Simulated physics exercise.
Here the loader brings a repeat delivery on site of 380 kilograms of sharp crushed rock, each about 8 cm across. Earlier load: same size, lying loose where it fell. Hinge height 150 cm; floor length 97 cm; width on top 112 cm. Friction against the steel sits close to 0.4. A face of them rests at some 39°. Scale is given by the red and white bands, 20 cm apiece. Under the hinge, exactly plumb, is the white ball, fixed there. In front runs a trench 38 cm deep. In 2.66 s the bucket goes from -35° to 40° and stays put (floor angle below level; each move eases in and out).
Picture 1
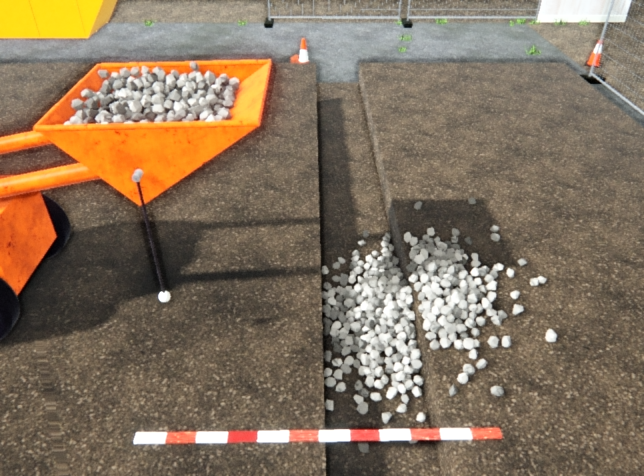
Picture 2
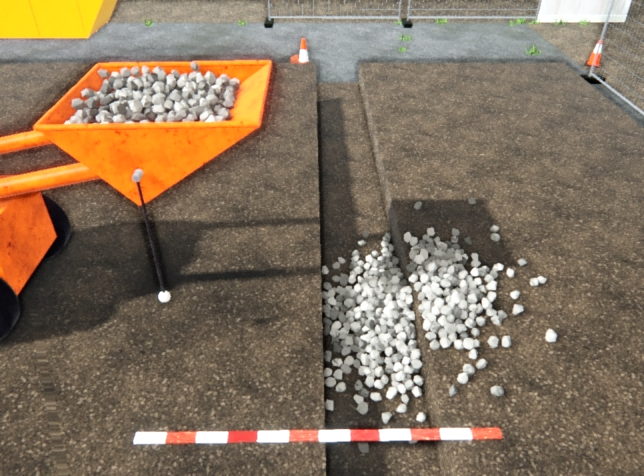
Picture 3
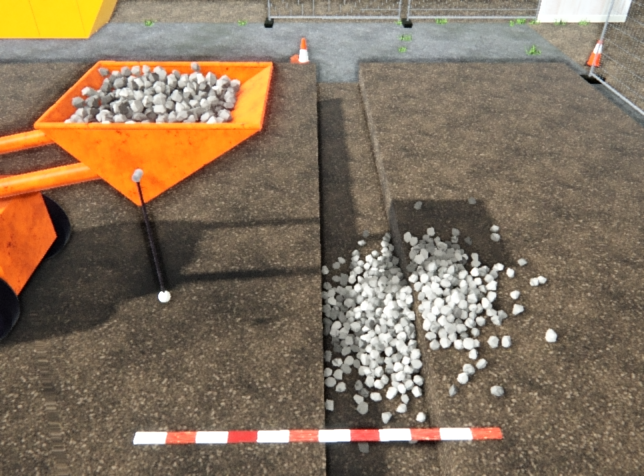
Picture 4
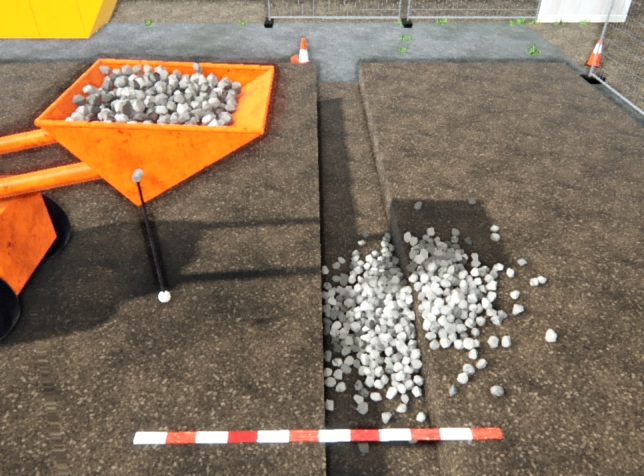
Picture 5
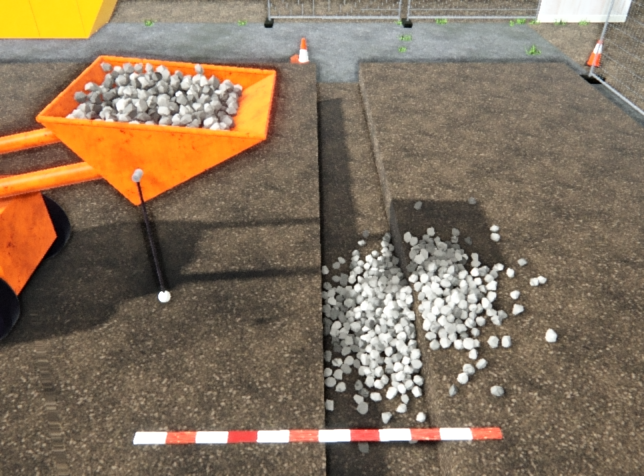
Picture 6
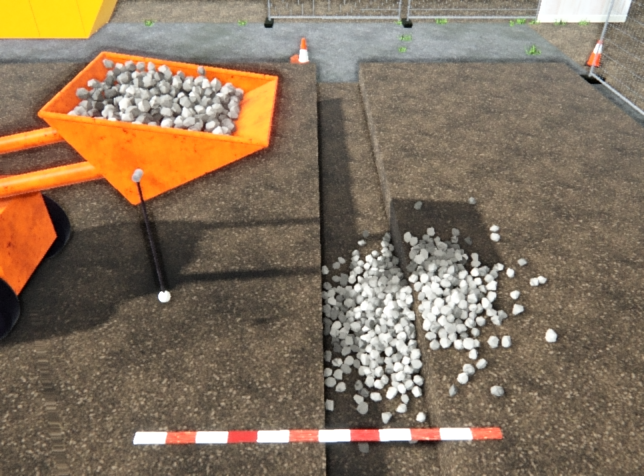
We see an orange bucket loaded with grey stones, at first nearly still, then tilting slightly down to the right with the stones still inside, while a loose pile of pale stones lies motionless in and beyond a trench.
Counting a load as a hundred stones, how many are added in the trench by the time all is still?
Some 50 are added.
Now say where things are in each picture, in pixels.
The first picture shows lip at (259, 123), floor tilted -35°, highest stones at (149, 75). The earlier load is highest near (441, 282), 16 cm above ground level, 63 % in the trench, 37 % past the trench.
In the second picture, the bucket is at -35°, its lip at (259, 124); the top of the load is at (142, 76).
The third picture shows lip at (261, 127), floor tilted -33°, highest stones at (140, 75).
In the fourth picture, the bucket is at -31°, its lip at (263, 131); the top of the load is at (138, 73).
In the fifth picture, the bucket is at -29°, its lip at (265, 137); the top of the load is at (134, 73).
In the sixth picture, the bucket is at -25°, its lip at (267, 144); the top of the load is at (128, 73).
Then, 1.4 s after the last picture the floor is at 28°; in per cent of one load, 98 in the bucket, 2 short of the trench, 63 in the trench, 37 past the trench; the foremost stones are at (513, 259).
Then, 2.2 s after the last picture the floor is at 40°; in per cent of one load, 20 in the bucket, 68 short of the trench, 75 in the trench, 37 past the trench; the foremost stones are at (513, 259).
Then, 2.5 s after the last picture the floor is at 40°; in per cent of one load, 0 in the bucket, 65 short of the trench, 97 in the trench, 37 past the trench; the foremost stones are at (513, 259).
Then, 5.2 s after the last picture the floor is at 40°; in per cent of one load, 0 in the bucket, 50 short of the trench, 113 in the trench, 37 past the trench; the foremost stones are at (513, 259). Net gain in the trench, 50.
